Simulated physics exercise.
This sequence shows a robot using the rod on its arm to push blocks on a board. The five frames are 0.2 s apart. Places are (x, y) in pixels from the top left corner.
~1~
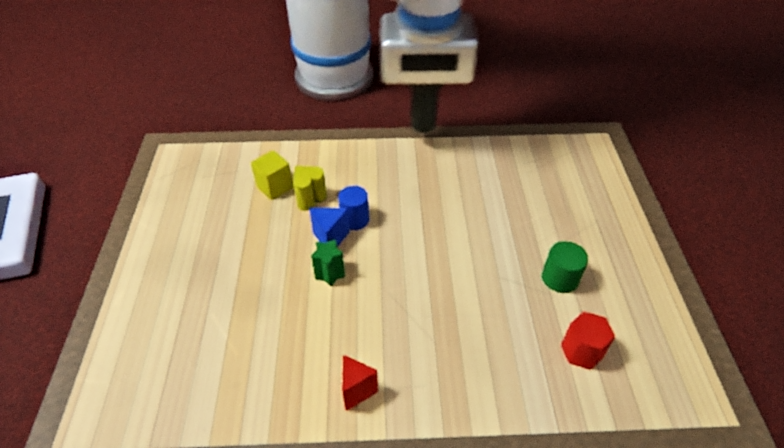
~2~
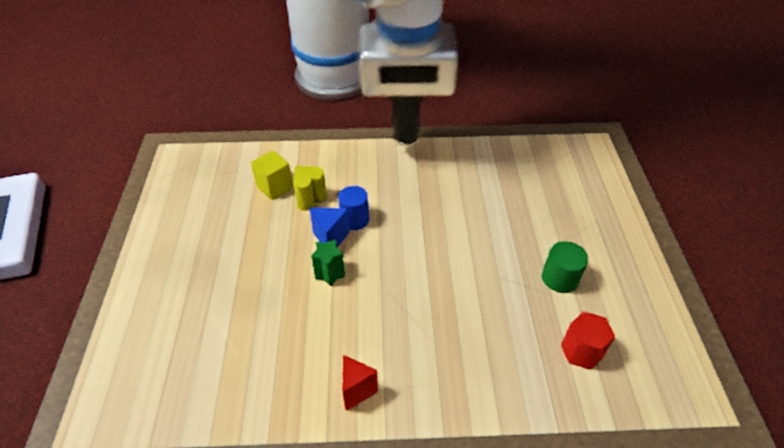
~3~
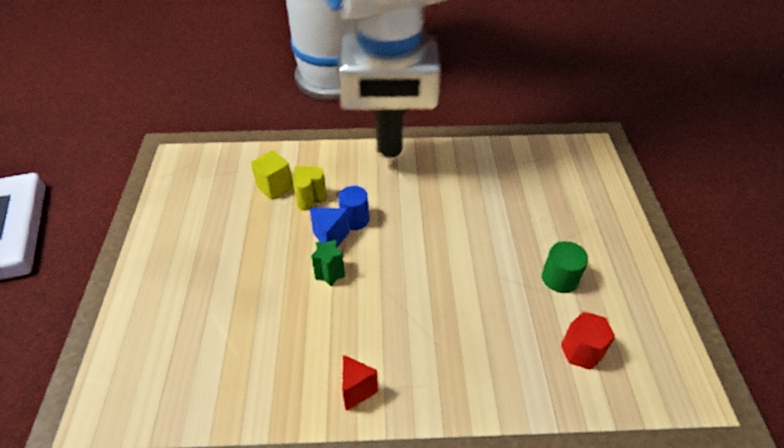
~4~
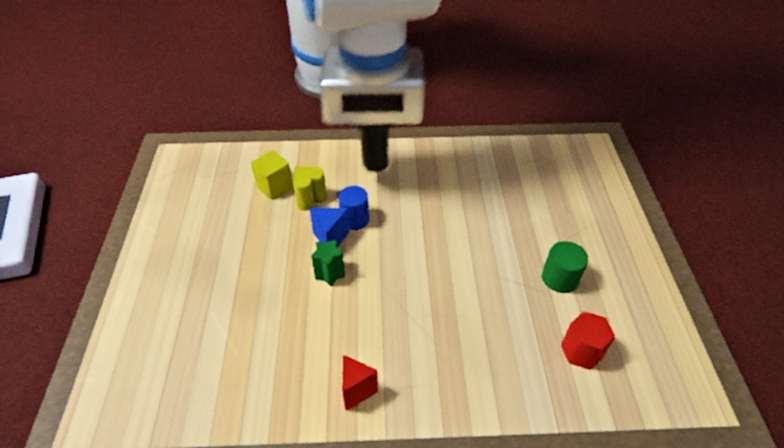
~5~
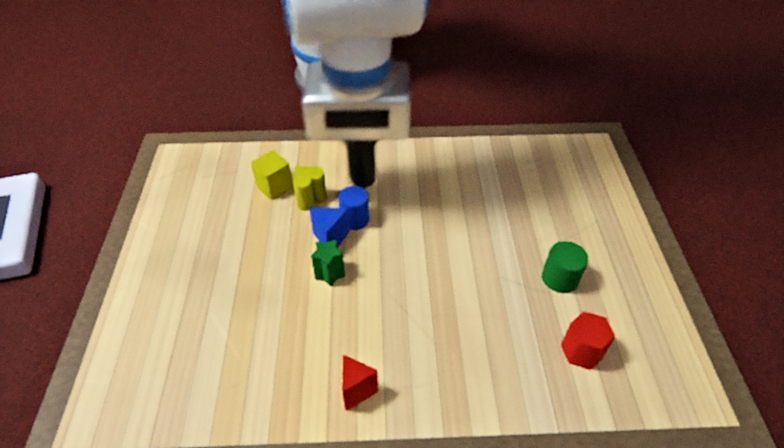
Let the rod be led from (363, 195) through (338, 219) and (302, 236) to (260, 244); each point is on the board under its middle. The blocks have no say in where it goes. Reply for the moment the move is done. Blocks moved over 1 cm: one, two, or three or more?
Displaced: Two.
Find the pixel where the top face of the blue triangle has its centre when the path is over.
I'd guess (324, 232).
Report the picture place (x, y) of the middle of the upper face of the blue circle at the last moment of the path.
That would be at about pixel (345, 216).
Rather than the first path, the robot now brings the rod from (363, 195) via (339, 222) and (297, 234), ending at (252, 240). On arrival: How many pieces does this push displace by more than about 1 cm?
I expect two blocks to move.
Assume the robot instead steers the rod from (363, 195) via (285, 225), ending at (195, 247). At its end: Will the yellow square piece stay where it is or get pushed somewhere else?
It keeps its position.
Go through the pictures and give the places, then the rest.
Rod tip at (423, 127); block tops, yellow heart at (306, 175); blue triangle at (328, 216); blue circle at (353, 195), in the first frame.
Rod at (406, 138); blocks unchanged, in the second frame.
Rod at (390, 151); blocks unchanged, in the third frame.
Rod at (375, 165); blocks unchanged, in the fourth frame.
Rod at (363, 180); yellow heart at (306, 175); blue triangle at (328, 216); blue circle at (353, 195), in the fifth frame.
What follows on the original path. One third of the way, rod at (335, 205); blue triangle at (326, 230), turned 60° clockwise; blue circle at (347, 215).
Two thirds of the way, rod at (297, 222); blue triangle at (324, 232), turned 55° clockwise; blue circle at (345, 216).
At the end, rod at (255, 229); yellow heart in place; blue triangle at (324, 232), turned 55° clockwise; blue circle at (345, 216).
